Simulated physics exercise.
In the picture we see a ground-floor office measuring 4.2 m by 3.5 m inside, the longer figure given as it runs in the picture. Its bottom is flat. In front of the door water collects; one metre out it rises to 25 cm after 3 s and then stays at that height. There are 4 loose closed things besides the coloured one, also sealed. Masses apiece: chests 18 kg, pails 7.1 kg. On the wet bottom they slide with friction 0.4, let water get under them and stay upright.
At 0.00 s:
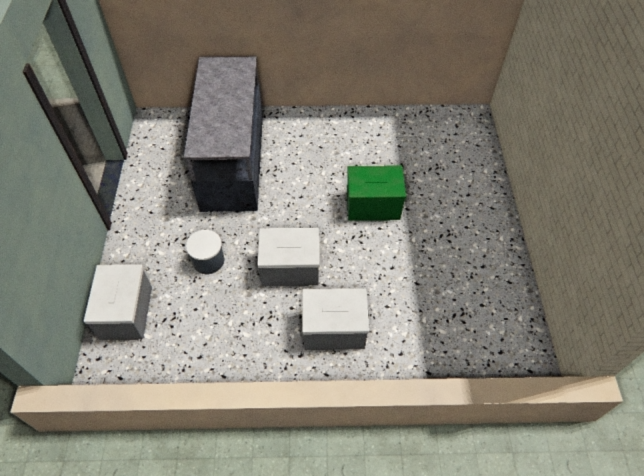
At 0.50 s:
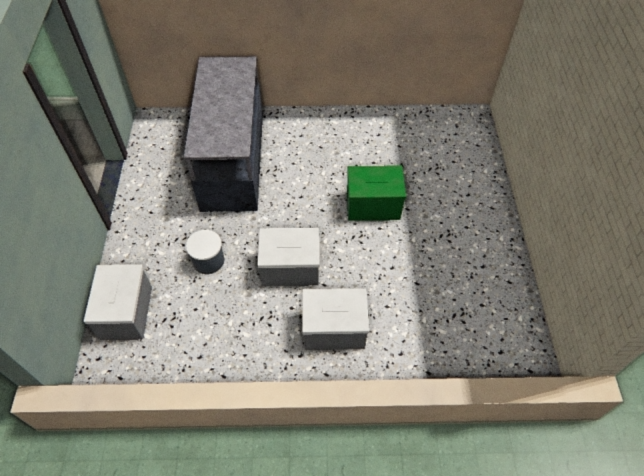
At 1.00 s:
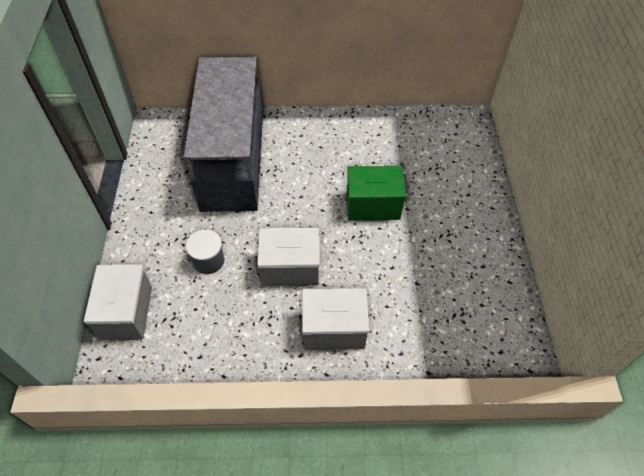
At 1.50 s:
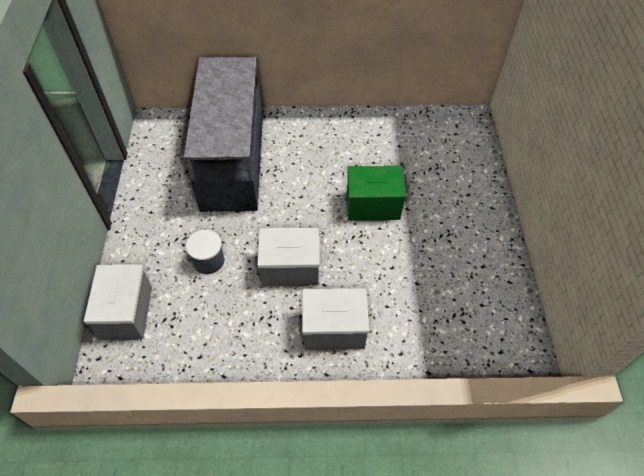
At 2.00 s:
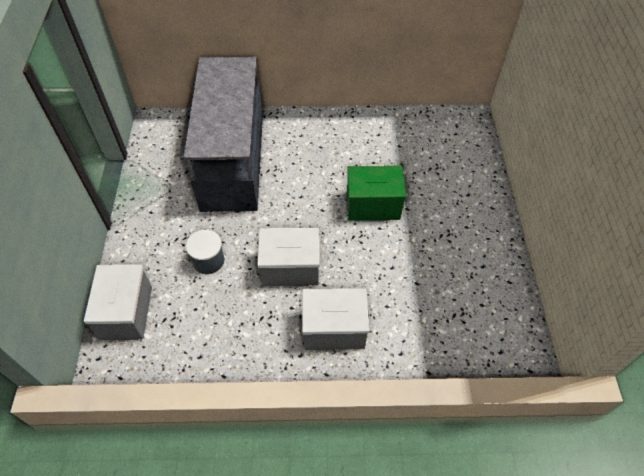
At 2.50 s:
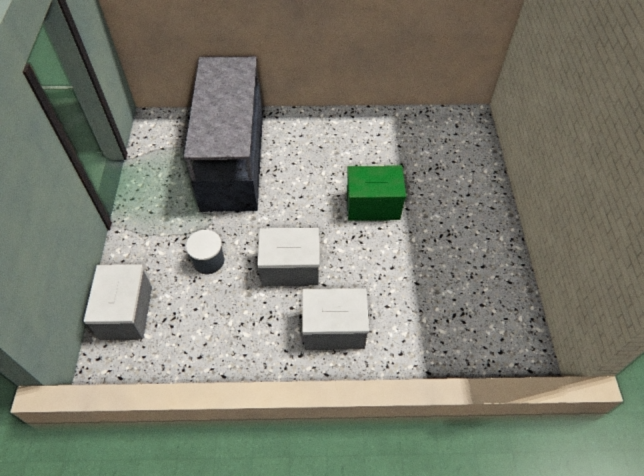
The video shows a room from above with a green chest, a tall dark block and several pale closed objects, all motionless, as greenish water covers the ground outside and then spreads thinly across the floor just inside the left doorway.
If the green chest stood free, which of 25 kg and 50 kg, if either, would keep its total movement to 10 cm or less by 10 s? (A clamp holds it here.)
It stays in place with either.
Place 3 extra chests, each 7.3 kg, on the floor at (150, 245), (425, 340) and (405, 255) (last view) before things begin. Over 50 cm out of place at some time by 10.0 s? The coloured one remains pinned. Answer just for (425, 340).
For that spot the answer is greater than that.
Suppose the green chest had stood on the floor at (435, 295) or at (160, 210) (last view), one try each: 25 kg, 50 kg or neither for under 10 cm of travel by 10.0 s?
In turn: The lighter mass suffices; no mass works.
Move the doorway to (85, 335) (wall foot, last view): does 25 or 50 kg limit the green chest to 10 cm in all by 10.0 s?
In that case the lighter option suffices.
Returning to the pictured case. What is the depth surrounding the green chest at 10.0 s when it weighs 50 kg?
Close to 5 cm deep.
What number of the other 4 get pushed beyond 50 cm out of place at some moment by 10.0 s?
It works out to 2.
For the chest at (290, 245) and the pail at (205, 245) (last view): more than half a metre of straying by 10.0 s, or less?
Respectively: Threshold not reached and threshold exceeded.
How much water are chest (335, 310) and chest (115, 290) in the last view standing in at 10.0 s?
Some 6 cm at the first, some 10 cm at the second.
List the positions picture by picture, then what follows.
The green chest at (376, 181), on the bottom; water covers 0.0 m2; 0 of 5 have shifted, in the first picture.
The green chest at (376, 181) rests on the ground; water covers 0.0 m2; 0 of 5 have shifted, in the second picture.
The green chest at (376, 181), on the bottom; 0.0 m2 under water; 0 of 5 have shifted, in the third picture.
The green chest at (376, 181) rests on the ground; water covers 0.0 m2; 0 of 5 have shifted, in the fourth picture.
The green chest at (376, 181), on the bottom; water covers 0.3 m2; 0 of 5 have shifted, in the fifth picture.
The green chest at (376, 181) rests on the ground; 1.0 m2 under water; 0 of 5 have shifted, in the sixth picture.
After 3.5 s the green chest would be 0 cm from its start with 25 kg and 0 cm from its start with 50 kg; 0 cm of water round it then.
After 4.5 s the green chest would be 0 cm from its start with 25 kg and 0 cm from its start with 50 kg; 2 cm of water round it then.
After 7.0 s the green chest would be 0 cm from its start with 25 kg and 0 cm from its start with 50 kg; 2 cm of water round it then.
After 10.0 s the green chest would be 0 cm from its start with 25 kg and 0 cm from its start with 50 kg; 5 cm of water round it then.
